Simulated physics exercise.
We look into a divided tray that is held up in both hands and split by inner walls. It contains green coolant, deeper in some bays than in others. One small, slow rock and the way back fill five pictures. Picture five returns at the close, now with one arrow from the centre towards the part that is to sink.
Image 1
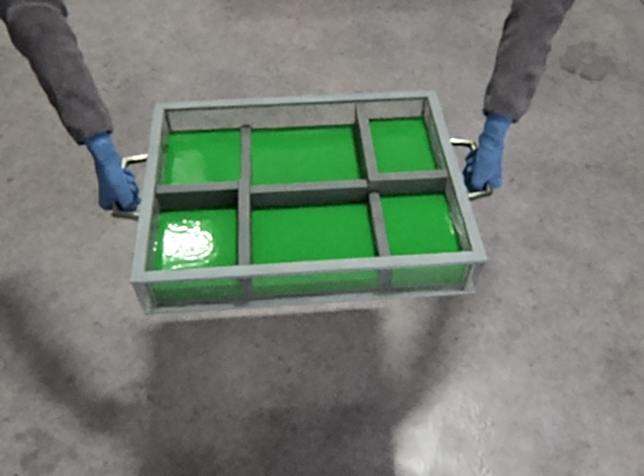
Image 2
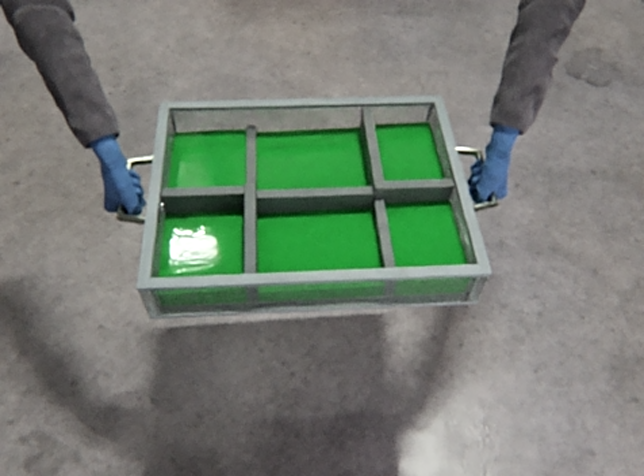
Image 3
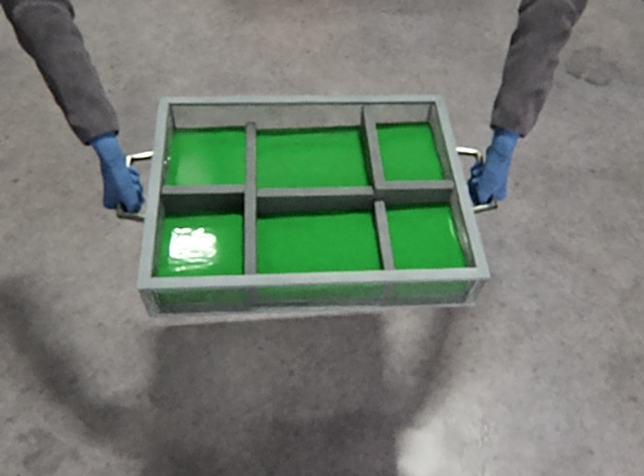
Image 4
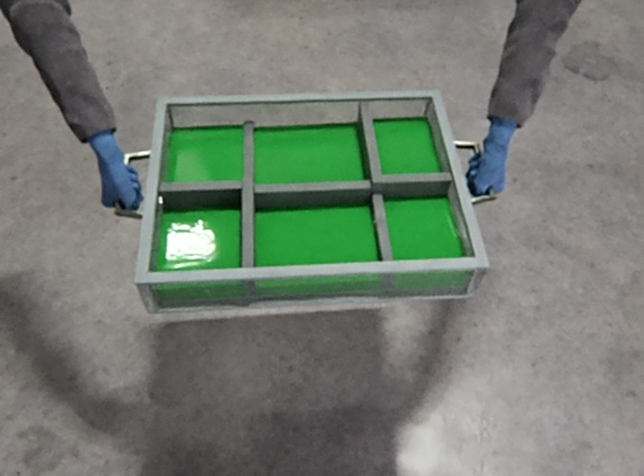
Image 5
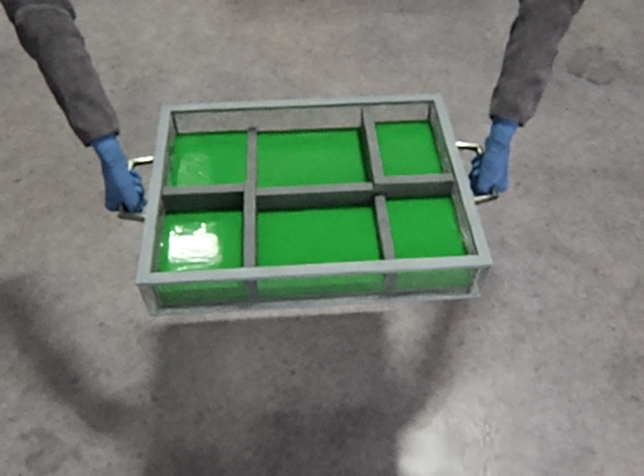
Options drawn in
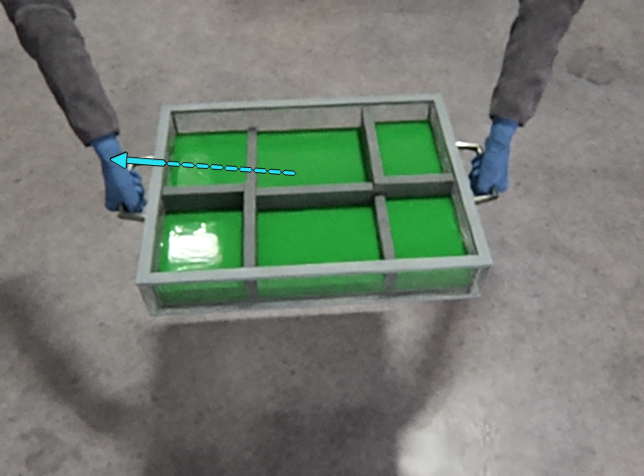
A divided tray of bright green liquid, held by its side handles in two blue-gloved hands, starts out level above a grey floor. The hands dip it very slightly toward the front right, then ease it back to level, with the liquid staying within its six bays.
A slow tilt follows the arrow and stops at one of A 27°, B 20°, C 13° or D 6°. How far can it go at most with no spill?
C will do.
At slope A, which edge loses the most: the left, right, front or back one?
The left rim.
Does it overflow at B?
Yes, that goes wrong.
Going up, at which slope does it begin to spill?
B.
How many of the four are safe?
Two.
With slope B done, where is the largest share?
That is the back left bay.
The arrow ends at (116, 159).
With A, about 18 % goes over the rim.
With B, about 3 % goes over the rim.
With C, nothing spills; the back left bay holds the most.
With D, nothing spills; the back middle bay holds the most.
